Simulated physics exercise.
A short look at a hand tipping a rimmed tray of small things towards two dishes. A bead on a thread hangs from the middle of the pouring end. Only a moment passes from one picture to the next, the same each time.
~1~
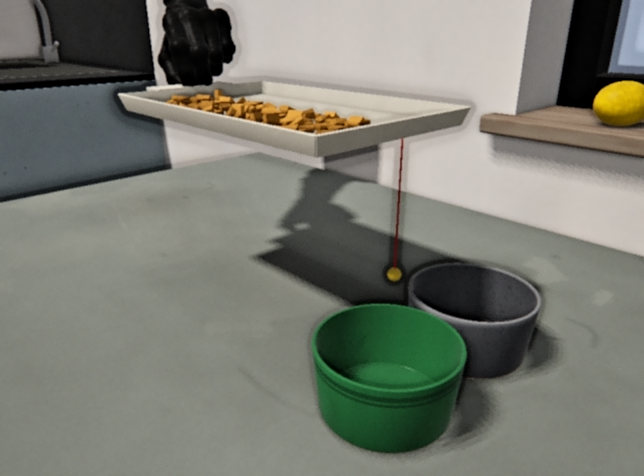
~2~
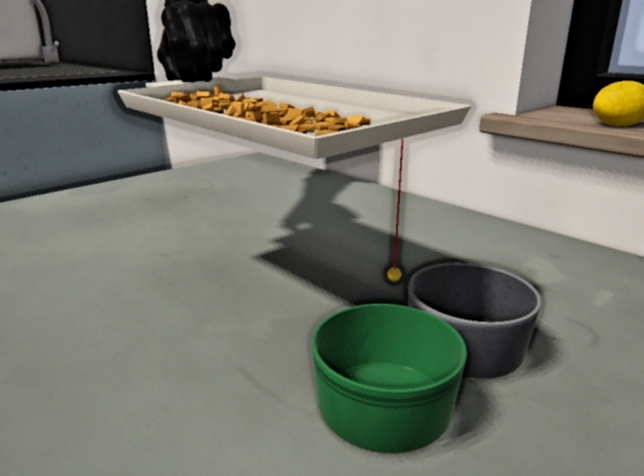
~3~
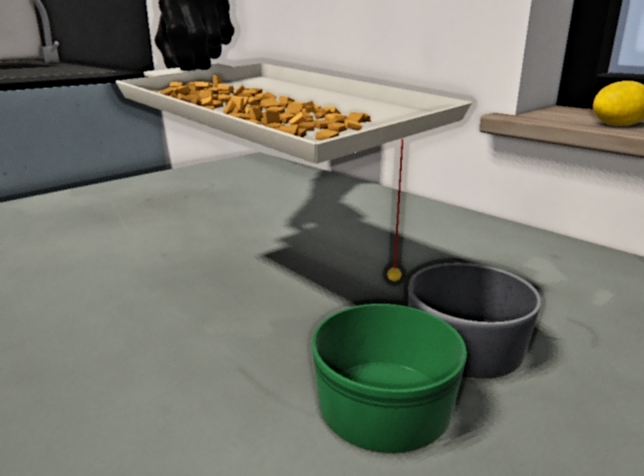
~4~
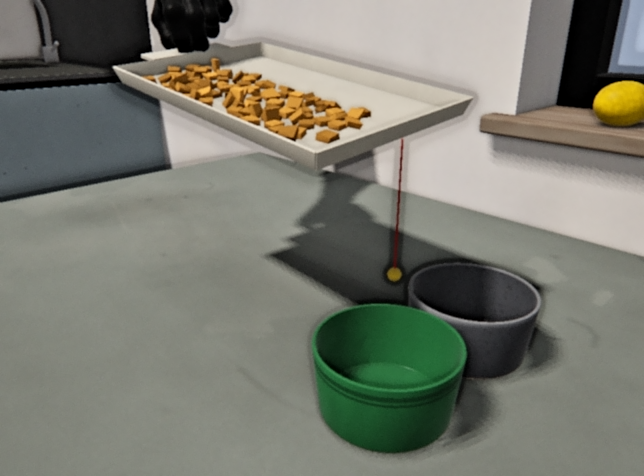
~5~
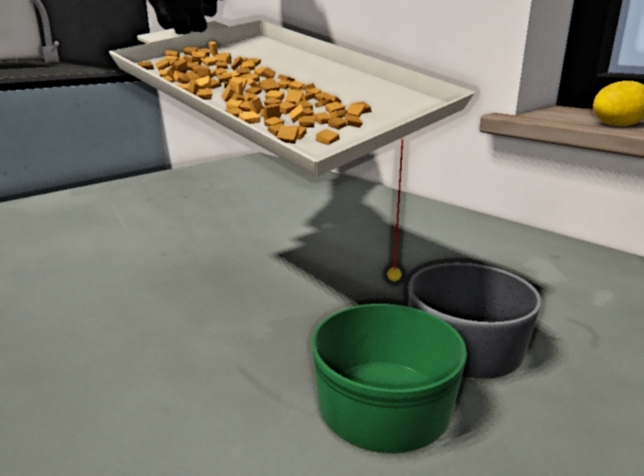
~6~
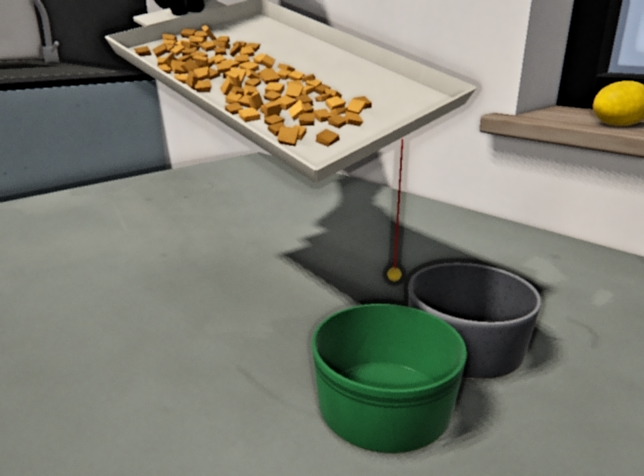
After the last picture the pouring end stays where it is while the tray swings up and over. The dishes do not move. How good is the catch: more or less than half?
Together they catch only the smaller part.
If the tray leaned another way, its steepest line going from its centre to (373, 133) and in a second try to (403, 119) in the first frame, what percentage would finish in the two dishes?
First some 90, then 30 per cent.
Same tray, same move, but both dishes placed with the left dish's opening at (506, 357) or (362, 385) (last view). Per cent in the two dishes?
First some 0, then 10 per cent.
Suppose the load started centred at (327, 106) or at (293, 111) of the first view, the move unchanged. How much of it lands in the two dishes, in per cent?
First some 40, then 40 per cent.
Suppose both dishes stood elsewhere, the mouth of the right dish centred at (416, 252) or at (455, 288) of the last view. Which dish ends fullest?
In turn: The dish on the left; left.
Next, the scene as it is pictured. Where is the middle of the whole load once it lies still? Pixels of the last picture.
At about (318, 396).
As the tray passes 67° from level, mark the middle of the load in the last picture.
Close to (287, 151).
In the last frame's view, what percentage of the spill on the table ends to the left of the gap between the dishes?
Some 100 per cent.
Soon, tray tipped steeply; most on the tray; a small part in the air.
A while on, tray tipped past a quarter turn; about a third in the left dish; about half outside both; a small part in the air.
Towards the end, tray tipped past a quarter turn; about a third in the left dish; about two thirds outside both.
Finally, tray tipped past a quarter turn; about a third in the left dish; none in the right dish; about two thirds outside both.
